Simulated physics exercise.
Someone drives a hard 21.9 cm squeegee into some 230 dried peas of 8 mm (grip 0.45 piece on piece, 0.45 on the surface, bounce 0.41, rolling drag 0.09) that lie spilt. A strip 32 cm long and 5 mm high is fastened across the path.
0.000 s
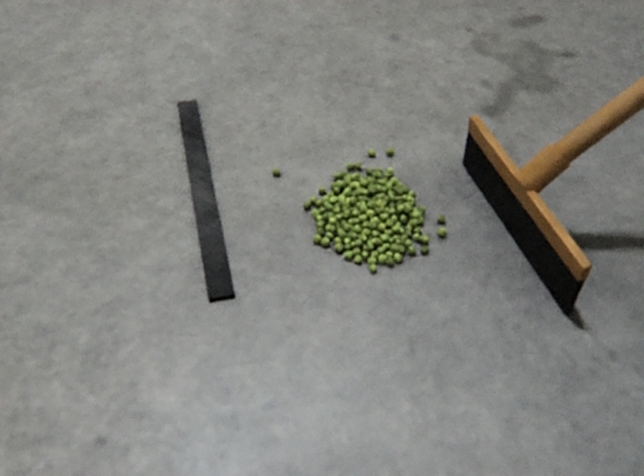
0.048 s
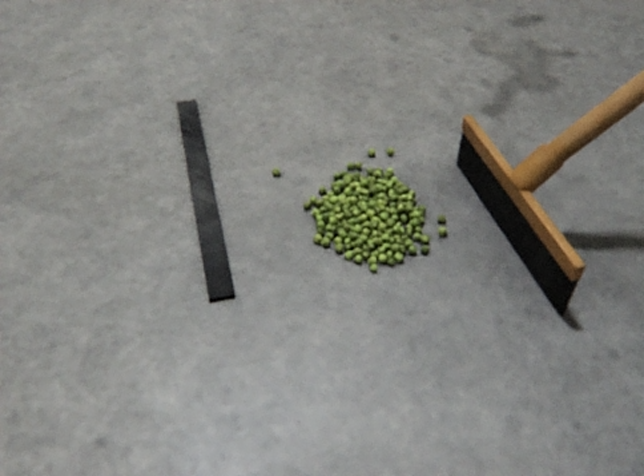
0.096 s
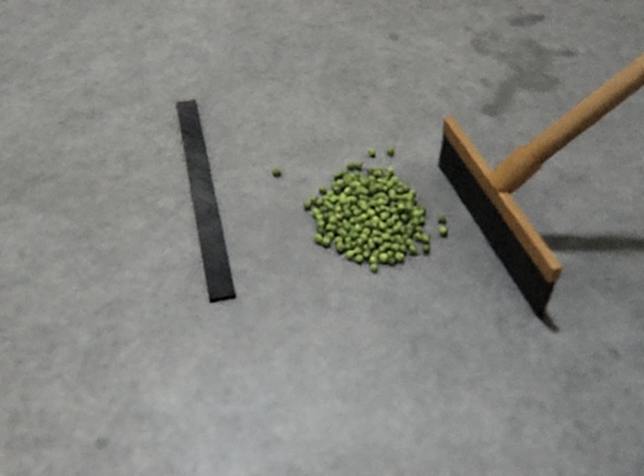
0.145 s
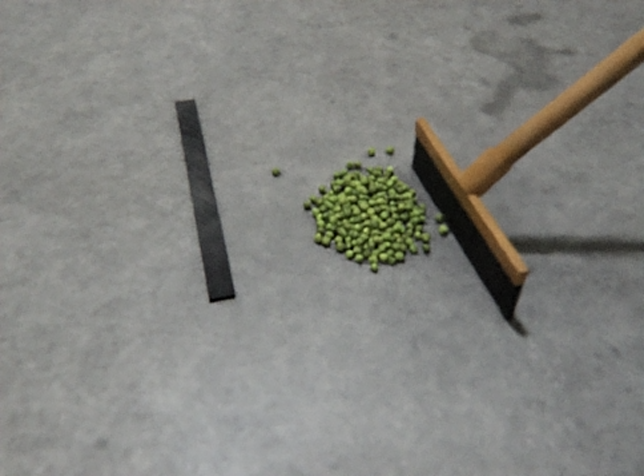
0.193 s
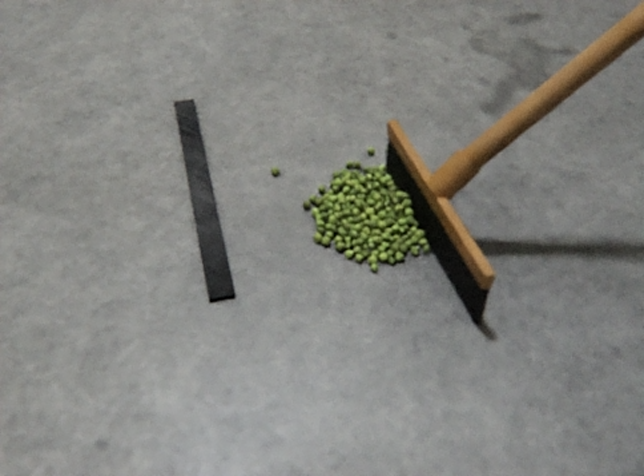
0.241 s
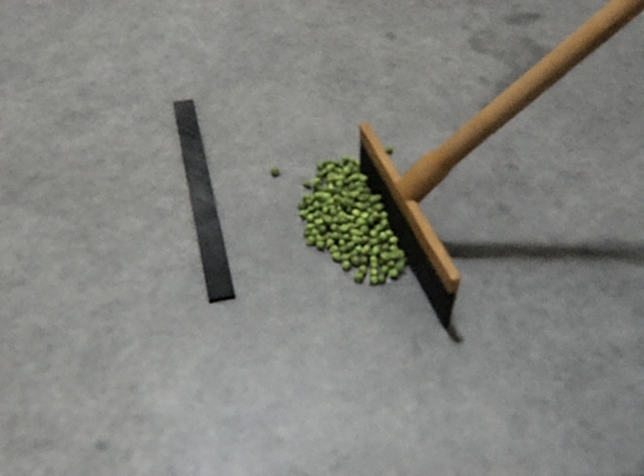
A wooden-handled squeegee slid left across a grey floor toward a loose pile of small green balls, then pressed into its right side and pushed the pile slightly left.
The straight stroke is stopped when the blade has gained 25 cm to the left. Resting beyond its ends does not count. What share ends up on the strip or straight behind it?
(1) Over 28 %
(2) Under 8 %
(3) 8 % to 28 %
1.
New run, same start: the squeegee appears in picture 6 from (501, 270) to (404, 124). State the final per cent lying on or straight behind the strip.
Result: Exceeds 25.
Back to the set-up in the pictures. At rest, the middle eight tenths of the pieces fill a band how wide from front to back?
Estimated band: Near 28 cm.
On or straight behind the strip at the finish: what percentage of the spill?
Something near 35 in a hundred.
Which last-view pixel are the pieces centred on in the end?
Around (202, 241).
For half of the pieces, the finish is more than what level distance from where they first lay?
About 18 cm.
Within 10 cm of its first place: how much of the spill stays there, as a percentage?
Roughly 5 per cent.
Then, at 0.41 s, squeegee 22 cm from its start, spill 21 cm wide; elsewhere 100 %.
Then, at 0.58 s, squeegee 26 cm from its start, spill 28 cm wide; on or straight behind the strip 35 %, elsewhere 65 %.
After 0.72 s, squeegee 26 cm from its start, spill 32 cm wide; on or straight behind the strip 40 %, elsewhere 60 %.
In the end, at 1.6 s, on or straight behind the strip 35 %, elsewhere 65 %.
